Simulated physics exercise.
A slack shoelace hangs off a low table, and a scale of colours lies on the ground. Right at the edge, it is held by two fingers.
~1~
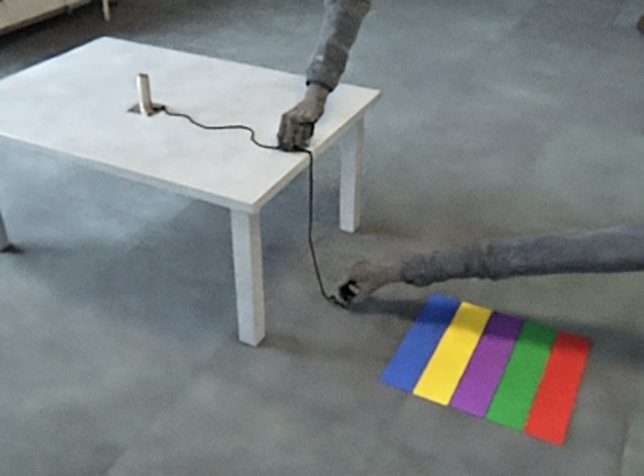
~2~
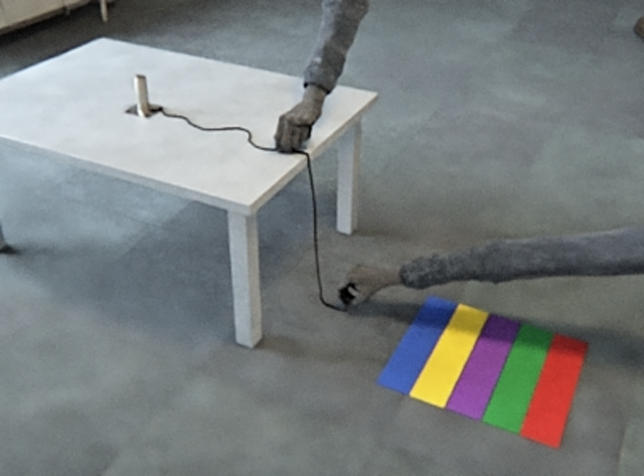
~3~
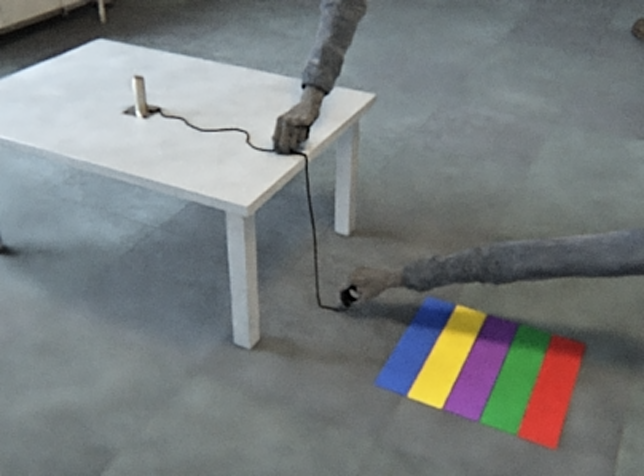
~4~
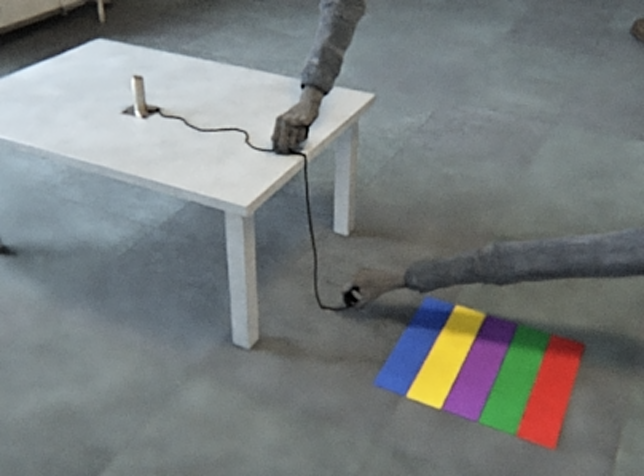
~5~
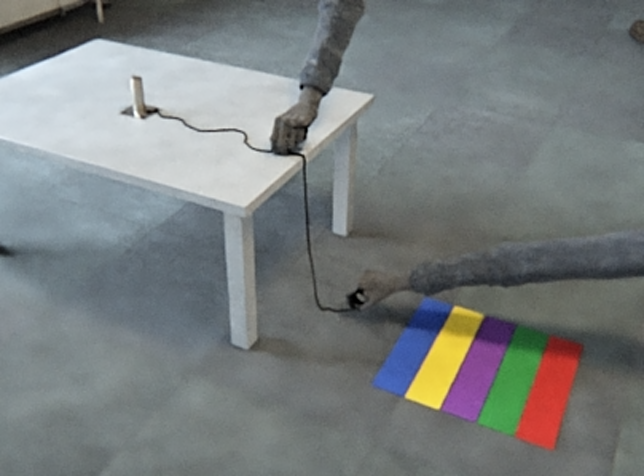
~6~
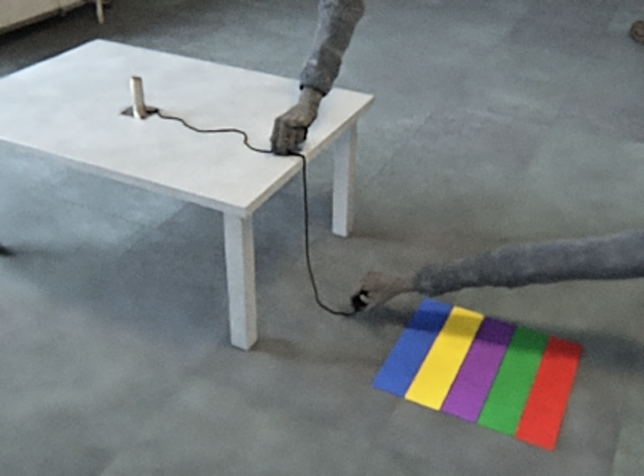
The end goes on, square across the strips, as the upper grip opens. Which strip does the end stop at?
The purple one.
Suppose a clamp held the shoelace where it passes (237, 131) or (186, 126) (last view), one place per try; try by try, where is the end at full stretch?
Try one gives (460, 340); try two gives (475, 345).
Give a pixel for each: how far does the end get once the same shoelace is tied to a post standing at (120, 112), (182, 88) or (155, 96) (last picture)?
One per try, in order: (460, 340), (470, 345), (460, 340).
A little later, end near (423, 329); over blue.
Next, end near (461, 342); over yellow.
When it is tight, end near (483, 349); over purple. It gets as far as the purple strip.
